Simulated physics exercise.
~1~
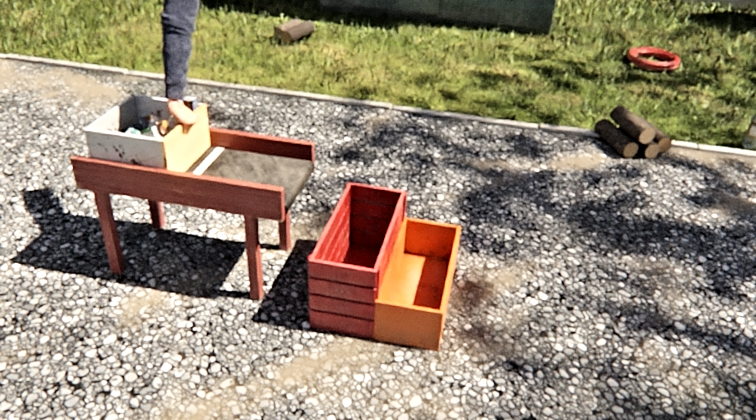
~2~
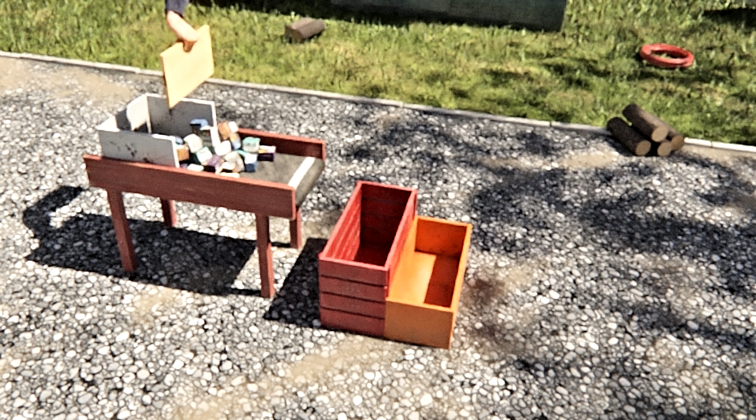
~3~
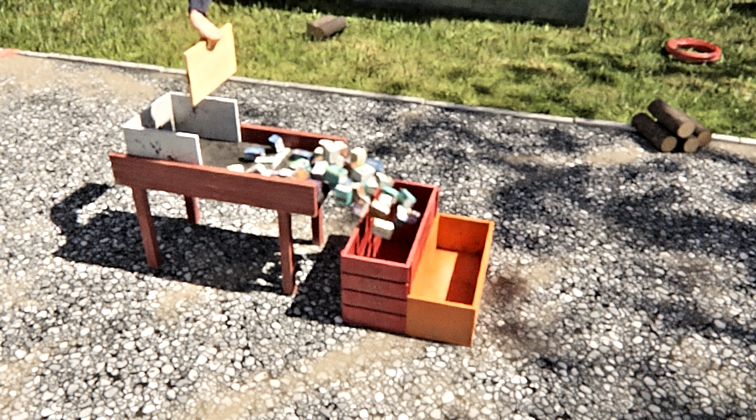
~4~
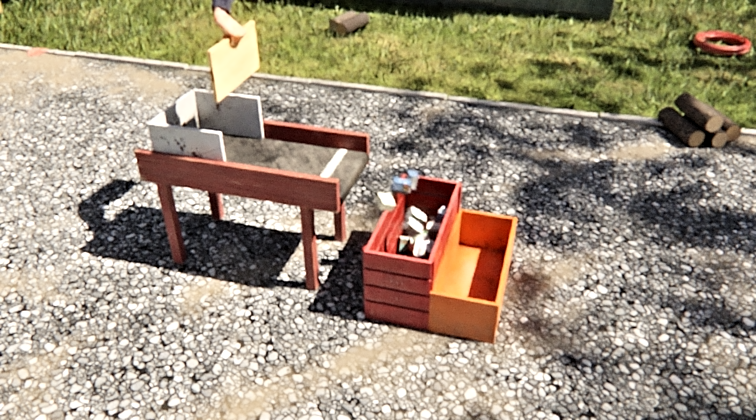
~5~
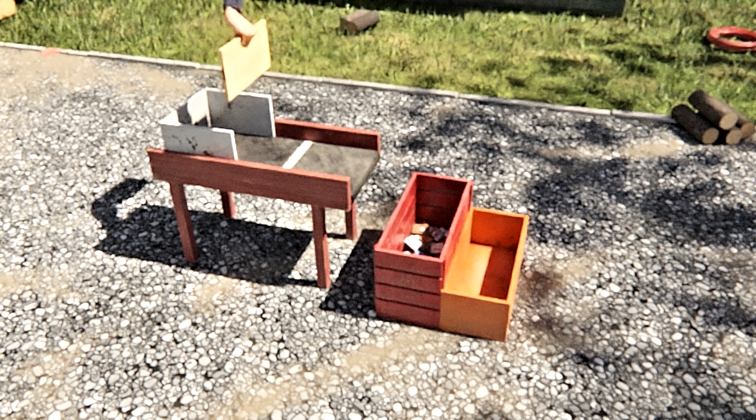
On sunlit gravel, a hand lifts a gate and small blocks spill into a red bin.
